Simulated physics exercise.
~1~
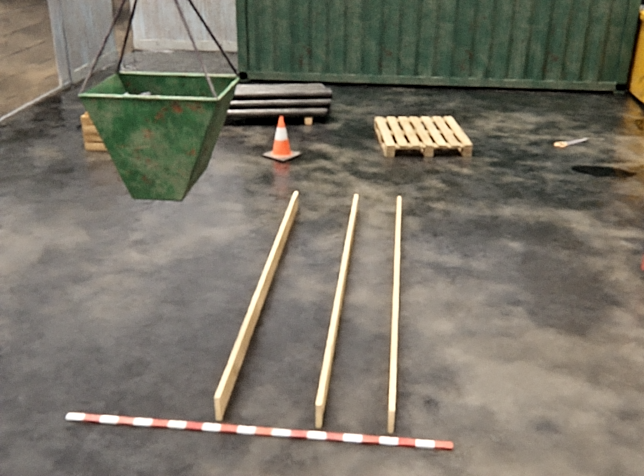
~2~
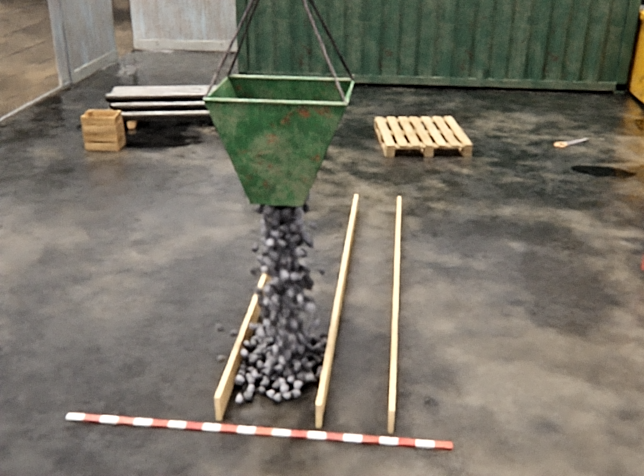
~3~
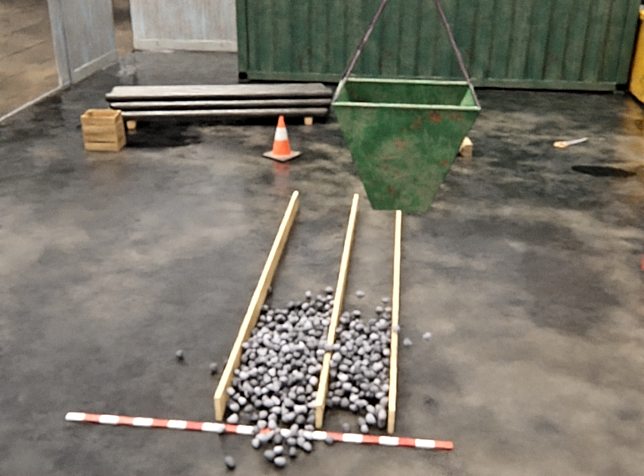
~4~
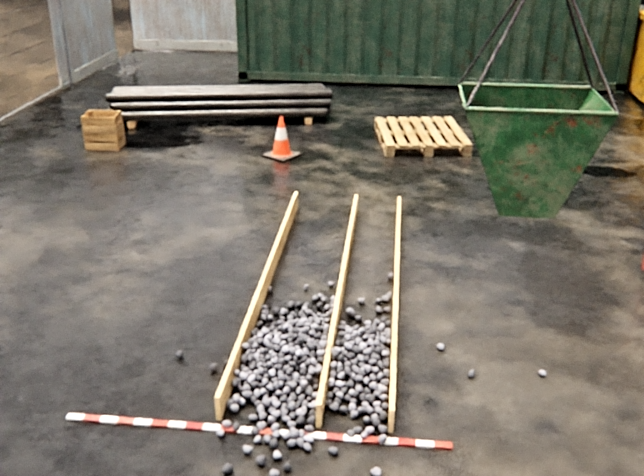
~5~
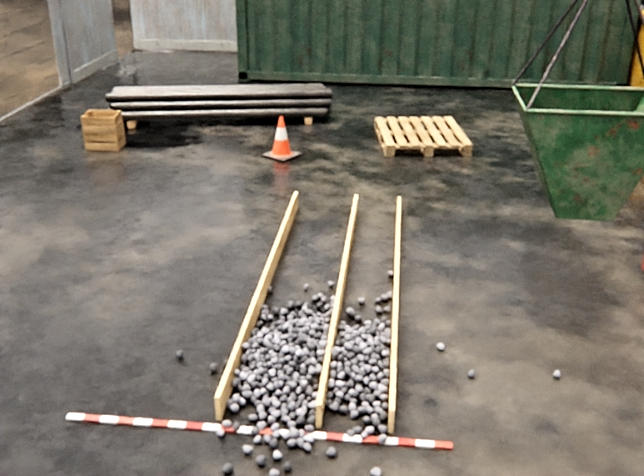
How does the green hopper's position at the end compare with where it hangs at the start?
At the start it hangs at the upper left, near the orange cone, and by the end it has moved across to the right edge of the view, beyond the pallet.
On a dark, stained concrete yard seen from above, three pale wooden boards stand on edge behind a red and white striped pole. Behind them are an orange cone, a pallet, dark pipes and a green container wall. A green hopper hanging at the upper left travels right and pours grey rounded stones between the left and middle boards. The stones then spread into the right bay too, and some spill past the pole. Emptied, the hopper carries on to the right edge, leaving more stones in the left bay than in the right and a few scattered outside.
